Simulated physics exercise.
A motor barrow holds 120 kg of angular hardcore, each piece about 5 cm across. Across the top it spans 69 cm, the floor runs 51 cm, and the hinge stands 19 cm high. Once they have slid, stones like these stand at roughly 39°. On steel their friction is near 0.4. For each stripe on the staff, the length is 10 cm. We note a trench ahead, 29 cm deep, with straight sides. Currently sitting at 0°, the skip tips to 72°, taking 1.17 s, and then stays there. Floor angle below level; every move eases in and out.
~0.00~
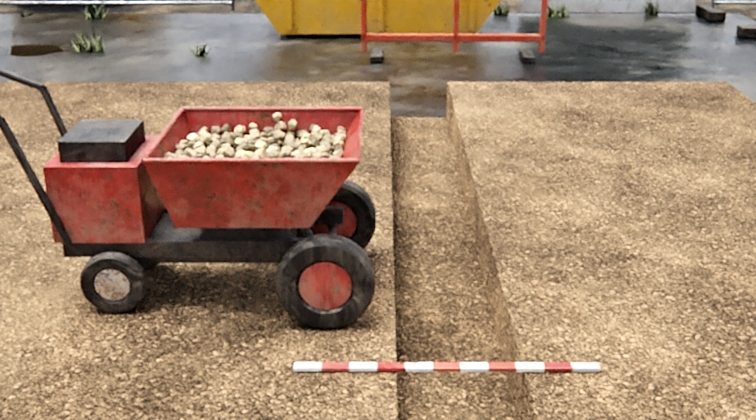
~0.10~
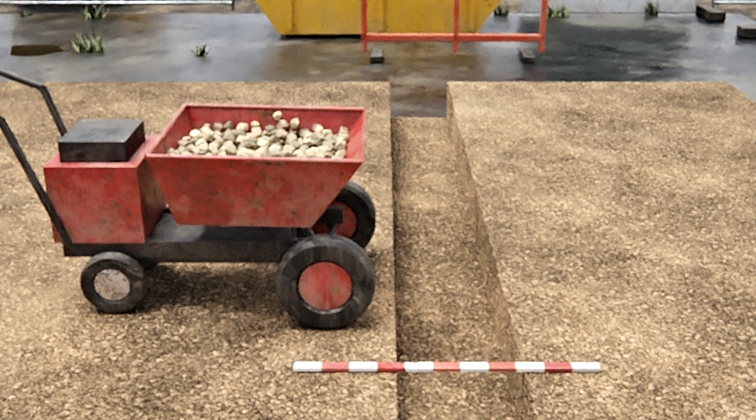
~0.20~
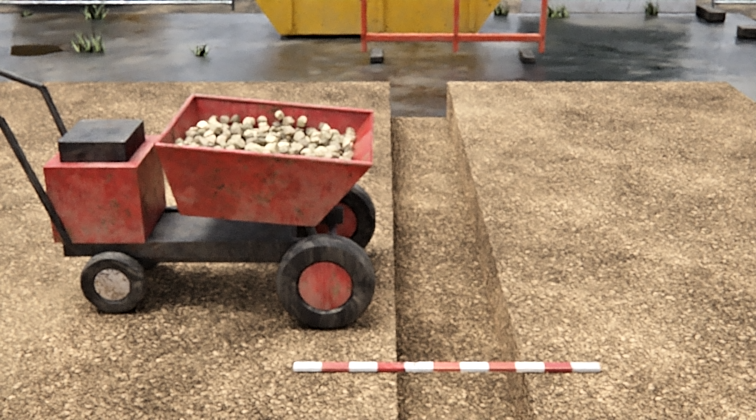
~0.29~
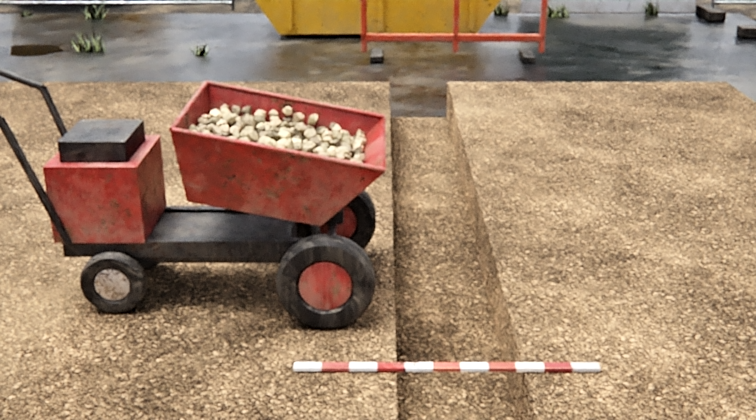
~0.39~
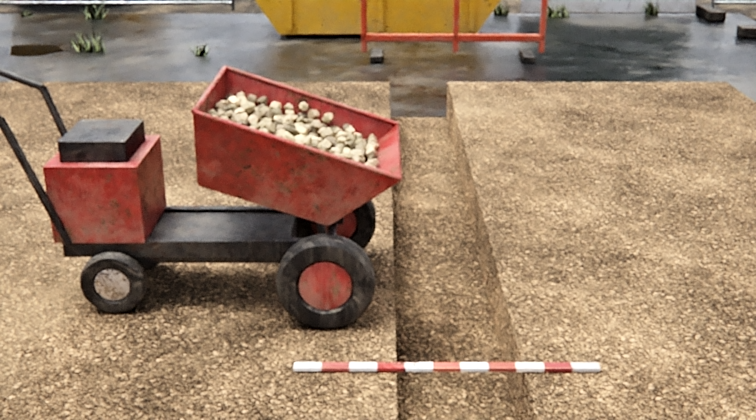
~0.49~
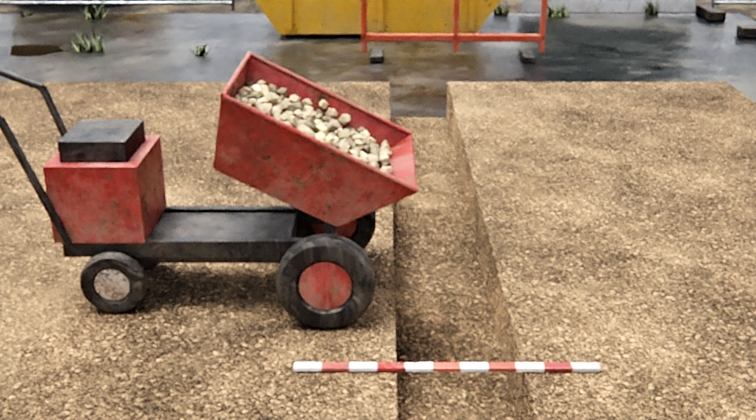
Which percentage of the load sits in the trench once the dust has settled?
Near 59 per cent.
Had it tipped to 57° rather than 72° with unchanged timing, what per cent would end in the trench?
In that case near 10 per cent.
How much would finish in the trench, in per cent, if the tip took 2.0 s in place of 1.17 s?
I'd put it at roughly 65 per cent.
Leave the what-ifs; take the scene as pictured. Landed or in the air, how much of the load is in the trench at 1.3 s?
Around 10 per cent of it.
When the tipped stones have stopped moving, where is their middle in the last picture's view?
Around (478, 330).
After 0.9 s the floor is at 61°; 100 % in the skip; the foremost stones are at (432, 224).
After 1.3 s the floor is at 72°; 87 % in the skip, 11 % in the trench, 2 % past the trench; the foremost stones are at (519, 272).
After 1.6 s the floor is at 72°; 62 % in the skip, 25 % in the trench, 14 % past the trench; the foremost stones are at (608, 289).
After 3.6 s the floor is at 72°; 27 % in the skip, 59 % in the trench, 15 % past the trench; the foremost stones are at (633, 291).
